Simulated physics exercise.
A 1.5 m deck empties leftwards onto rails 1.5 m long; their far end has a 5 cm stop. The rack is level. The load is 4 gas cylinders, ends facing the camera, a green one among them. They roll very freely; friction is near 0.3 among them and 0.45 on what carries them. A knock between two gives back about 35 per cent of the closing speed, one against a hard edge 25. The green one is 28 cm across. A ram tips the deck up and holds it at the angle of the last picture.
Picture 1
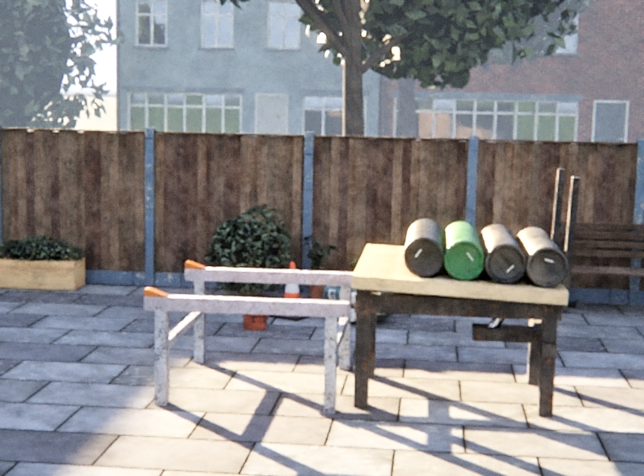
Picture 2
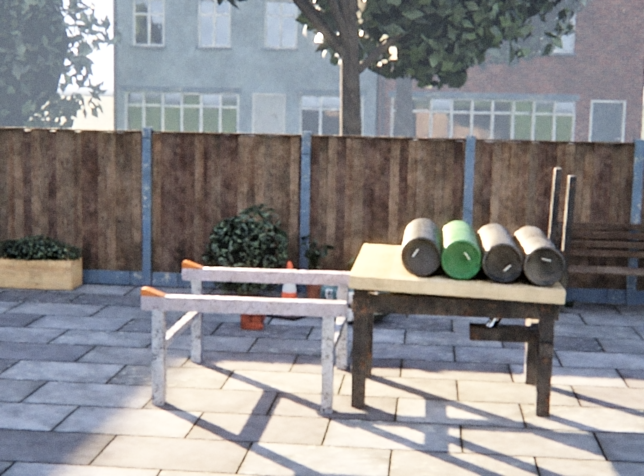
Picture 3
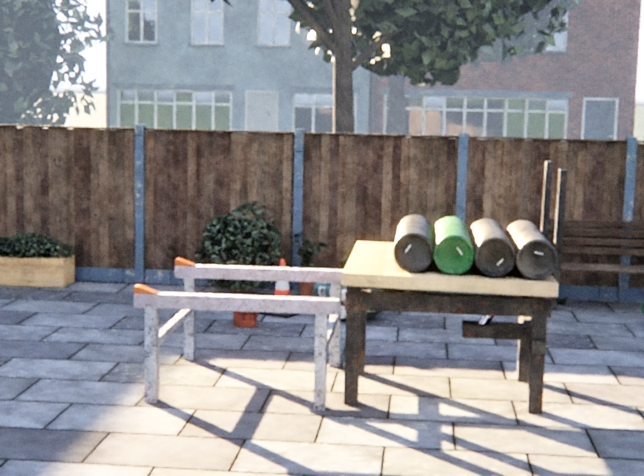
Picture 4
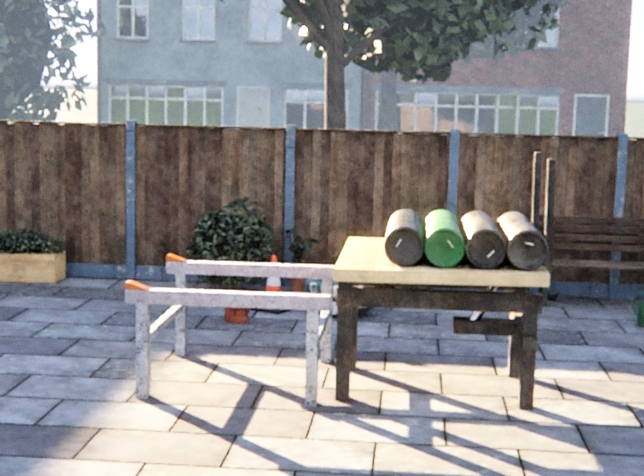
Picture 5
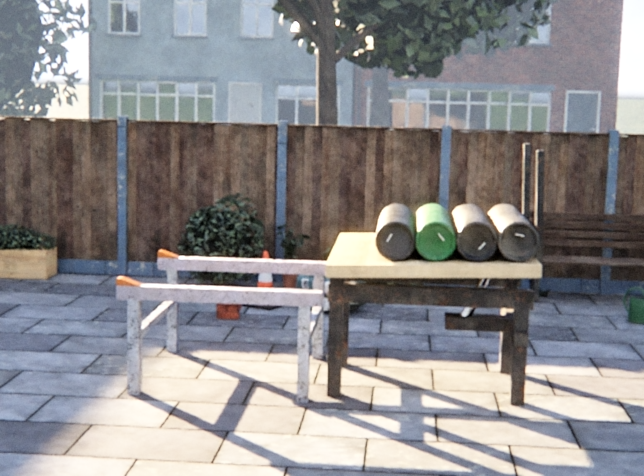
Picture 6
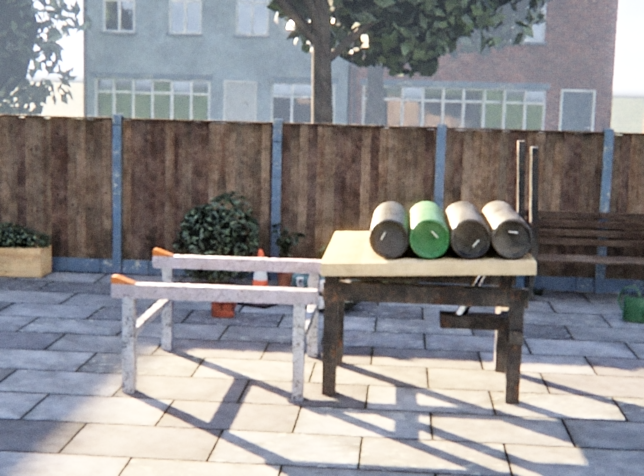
A table with four cylinders, one green, tilts slightly left beside rails while they keep still.
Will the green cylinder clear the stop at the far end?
Green stays inside the stop.
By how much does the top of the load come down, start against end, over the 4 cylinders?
About 20 cm.
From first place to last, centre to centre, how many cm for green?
Green 210.
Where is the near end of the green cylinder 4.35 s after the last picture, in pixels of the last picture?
At about (170, 266).
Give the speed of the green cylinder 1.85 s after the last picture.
Roughly 0.4 m/s.
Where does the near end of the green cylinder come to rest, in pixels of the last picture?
Near (139, 265).
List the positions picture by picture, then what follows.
In the first picture, green (465, 261); deck tilted 2° back; stop top at (146, 291).
In the second picture, green (462, 260); deck tilted 2° back.
In the third picture, green (454, 256); deck tilted 1° back.
In the fourth picture, green (445, 249); deck tilted 1° to the rack.
In the fifth picture, green (436, 242); deck tilted 2° to the rack.
In the sixth picture, green (430, 240); deck tilted 3° to the rack.
Another 1.9 s on from the last picture, green is on the deck, 35 cm from the hinge, rolling left; 0 of 4 over the stop.
Another 4.3 s on from the last picture, green is on the rack, 40 cm from the rack's far end, rolling left; 0 of 4 over the stop.
In the end (7.3 s after the last picture), green is on the rack, 20 cm from the rack's far end; 1 of 4 over the stop.
